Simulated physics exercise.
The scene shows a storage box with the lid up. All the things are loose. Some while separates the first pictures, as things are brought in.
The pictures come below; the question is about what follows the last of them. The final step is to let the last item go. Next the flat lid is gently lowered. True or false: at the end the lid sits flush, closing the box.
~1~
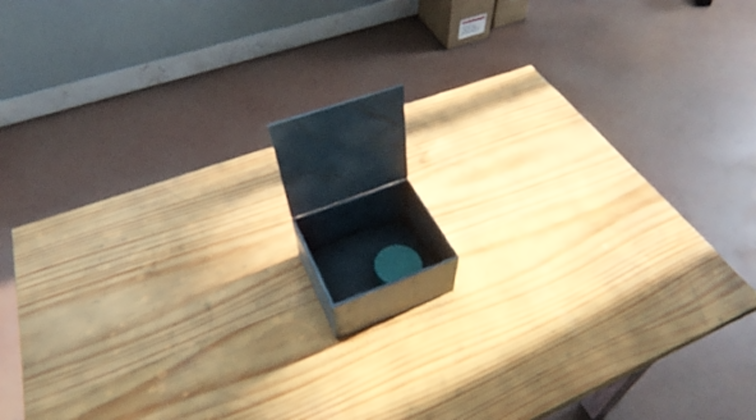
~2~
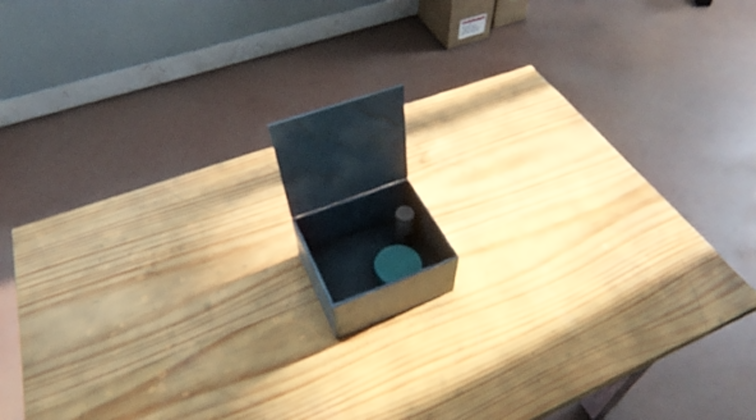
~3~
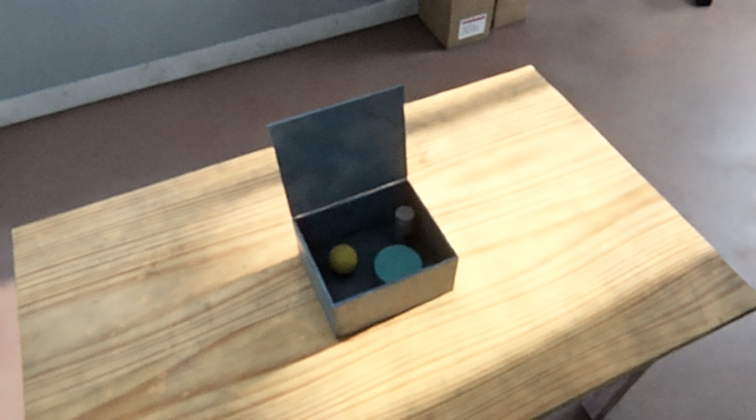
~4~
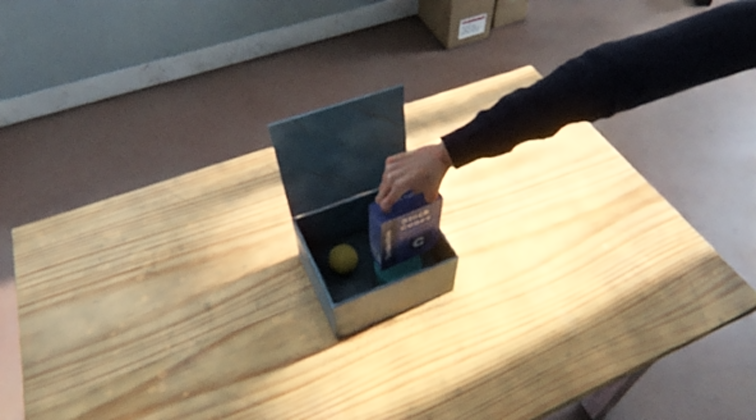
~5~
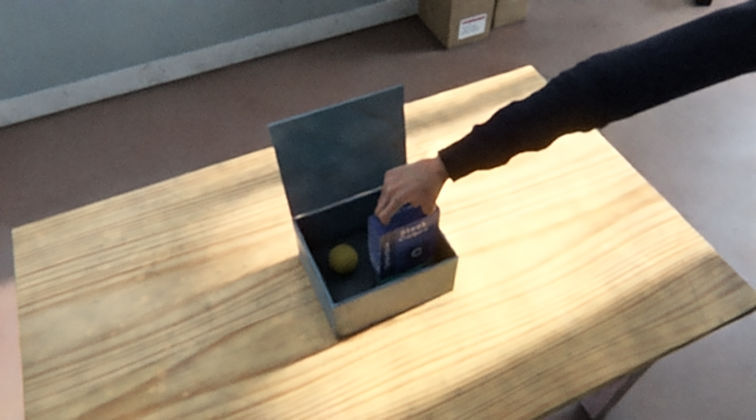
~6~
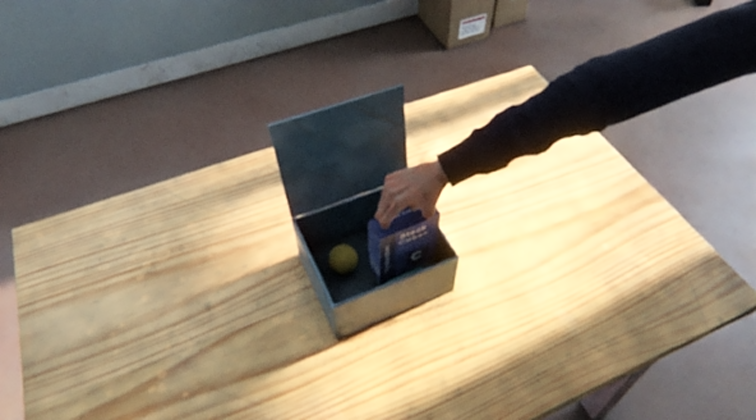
False, a gap remains.
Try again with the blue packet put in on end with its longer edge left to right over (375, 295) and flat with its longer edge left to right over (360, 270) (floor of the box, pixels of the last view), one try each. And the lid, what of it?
First time round it won't go down, and second time round it drops into place.
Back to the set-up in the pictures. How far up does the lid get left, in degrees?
Angle: About 35°.
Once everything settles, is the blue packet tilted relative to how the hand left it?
By the end it has kept its angle.
Then, 1.30 s on from there, lid 84° above the rim.
Then, 1.60 s on from there, lid 59° above the rim.
In the end, lid 36° above the rim; all 4 unmoved. At the end, from the last picture's camera, blue packet near (403, 242).
